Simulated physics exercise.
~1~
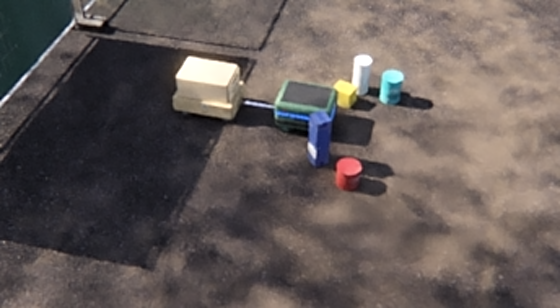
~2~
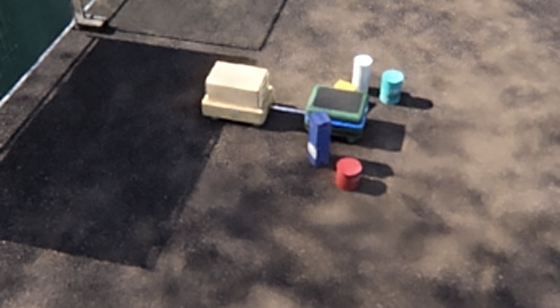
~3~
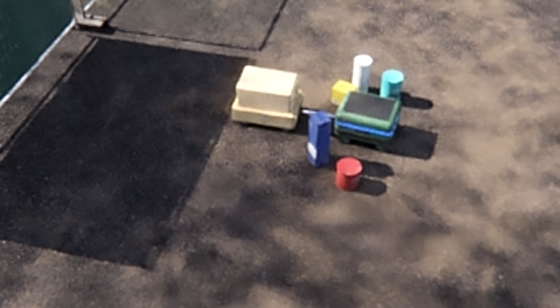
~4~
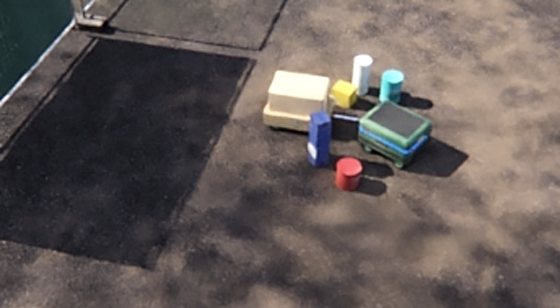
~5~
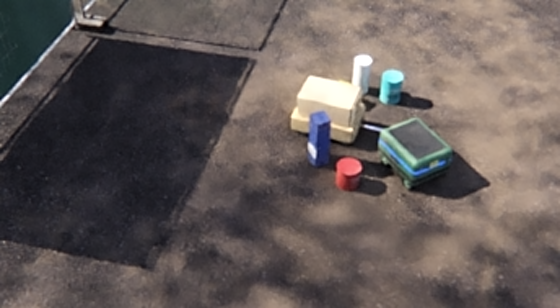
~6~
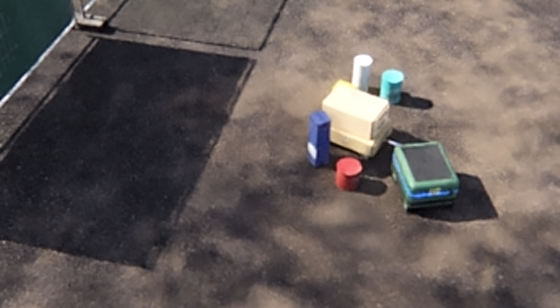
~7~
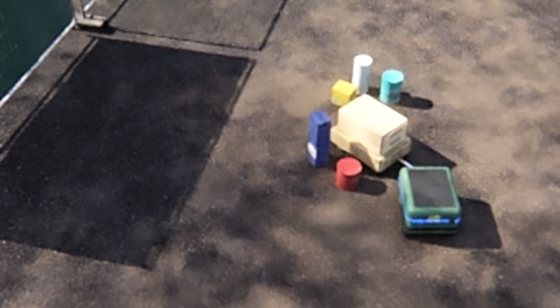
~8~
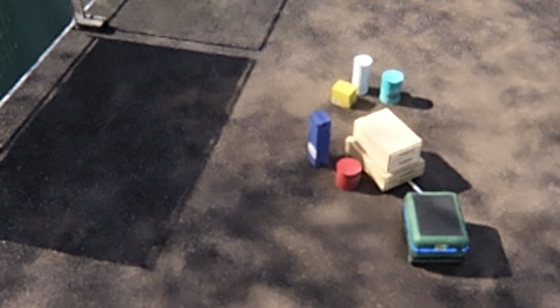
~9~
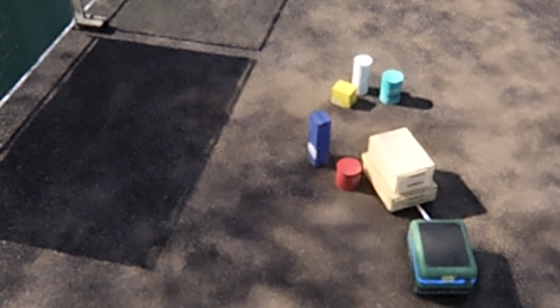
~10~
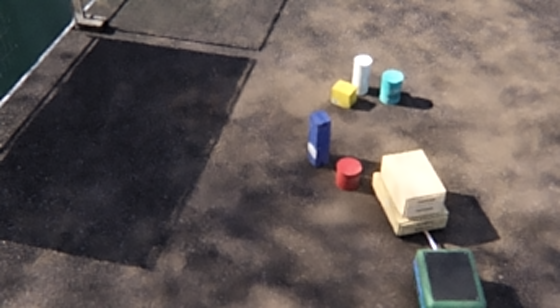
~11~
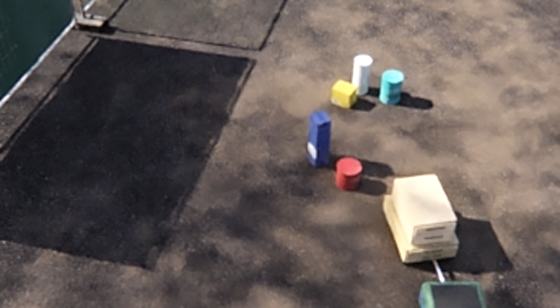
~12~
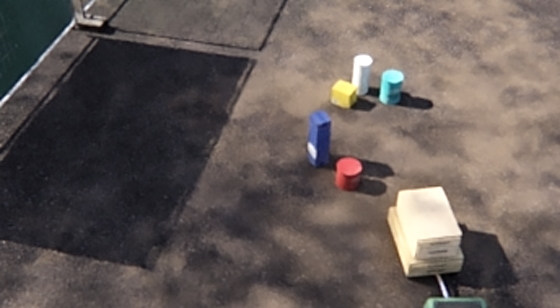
A small green and blue robot tug pulls a cream, boxy cart across dark, sunlit pavement, seen from above by a still camera. Five objects stand near the middle, with a white canister, a turquoise pail and a yellow box behind a tall blue box and a red pail. The tug rolls right between the two groups, and the cart follows, briefly hiding the yellow box. Past the red pail, the tug curves toward the viewer and the cart swings round behind it. Both head down to the lower right, where the tug is nearly out of view, leaving all five objects standing in place.
